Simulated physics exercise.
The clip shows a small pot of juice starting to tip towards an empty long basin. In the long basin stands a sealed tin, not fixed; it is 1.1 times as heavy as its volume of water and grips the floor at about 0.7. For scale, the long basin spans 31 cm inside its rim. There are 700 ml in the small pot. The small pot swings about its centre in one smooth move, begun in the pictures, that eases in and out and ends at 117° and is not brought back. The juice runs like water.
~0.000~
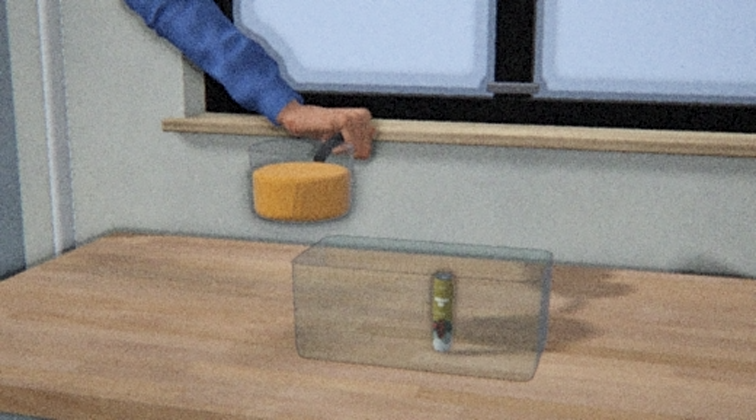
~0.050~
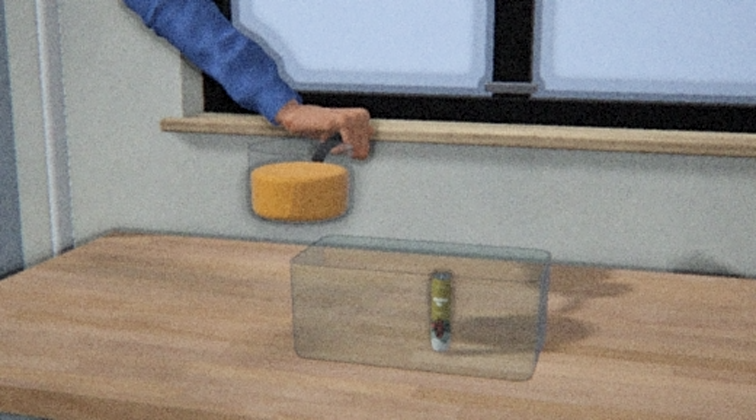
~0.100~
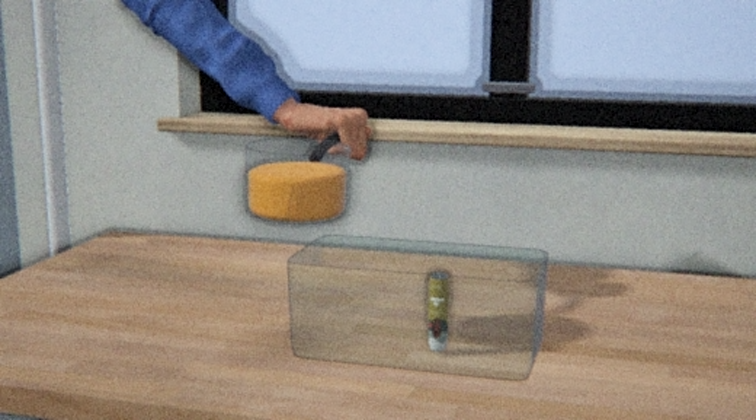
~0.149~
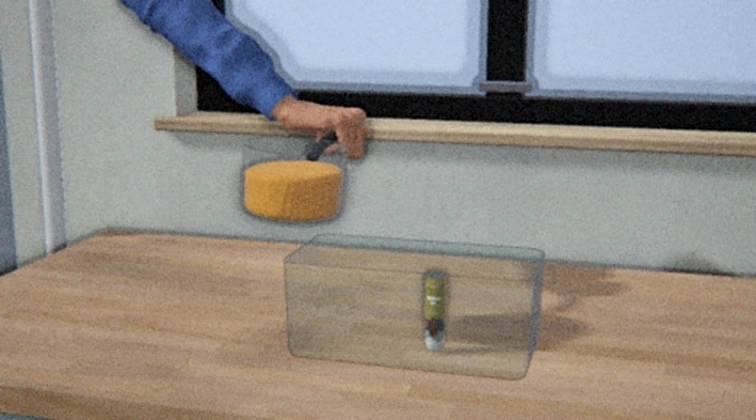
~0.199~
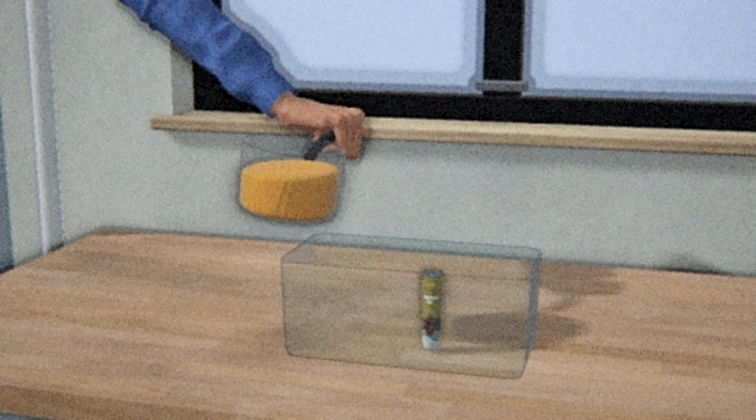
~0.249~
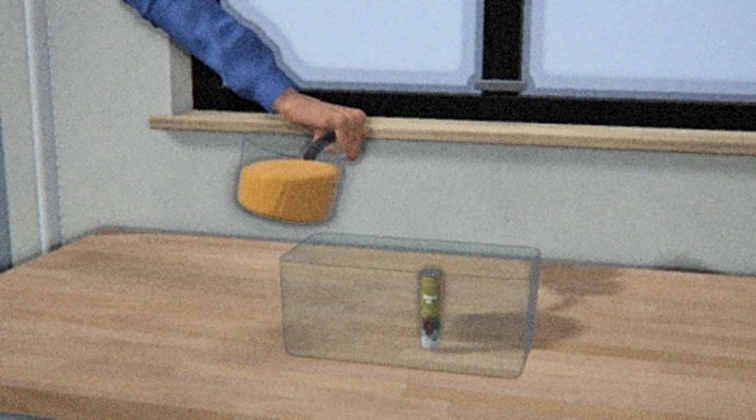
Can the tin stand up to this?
The tin remains upright.
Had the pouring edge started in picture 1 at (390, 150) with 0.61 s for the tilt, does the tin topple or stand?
Then it falls.
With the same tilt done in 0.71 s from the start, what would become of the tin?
Then it keeps standing.
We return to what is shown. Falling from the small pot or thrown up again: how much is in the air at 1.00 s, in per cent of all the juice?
Near 5 in a hundred.
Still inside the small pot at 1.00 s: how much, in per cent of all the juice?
About 12 per cent.
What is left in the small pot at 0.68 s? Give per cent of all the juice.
About 72 per cent.
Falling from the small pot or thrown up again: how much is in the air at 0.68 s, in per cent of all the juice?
Near 20 in a hundred.
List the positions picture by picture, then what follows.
In the first picture, tilt 0°; pouring edge (350, 151); surface from (259, 169) to (349, 173); the long basin's rim runs from (309, 250) to (547, 268); the tin's top is at (444, 279).
In the second picture, tilt 1°; pouring edge (349, 151); surface from (257, 168) to (348, 173).
In the third picture, tilt 2°; pouring edge (347, 152); surface from (254, 168) to (345, 173).
In the fourth picture, tilt 4°; pouring edge (345, 153); surface from (251, 167) to (342, 172).
In the fifth picture, tilt 8°; pouring edge (343, 156); surface from (248, 167) to (340, 172).
In the sixth picture, tilt 12°; pouring edge (344, 160); surface from (247, 166) to (340, 172).
Then, 0.68 s in, the tilt is 72° and 72 per cent is still to pour; the tin stands where it began.
Then, 1.00 s in, the tilt is 110° and 12 per cent is still to pour; the tin stands where it began.
Then, 1.33 s in, the tilt is 117° and 0 per cent is still to pour; the tin stands where it began.
Then, 1.69 s in, the tilt is 117° and 0 per cent is still to pour; the tin stands where it began.
Finally, the tin stands where it began.
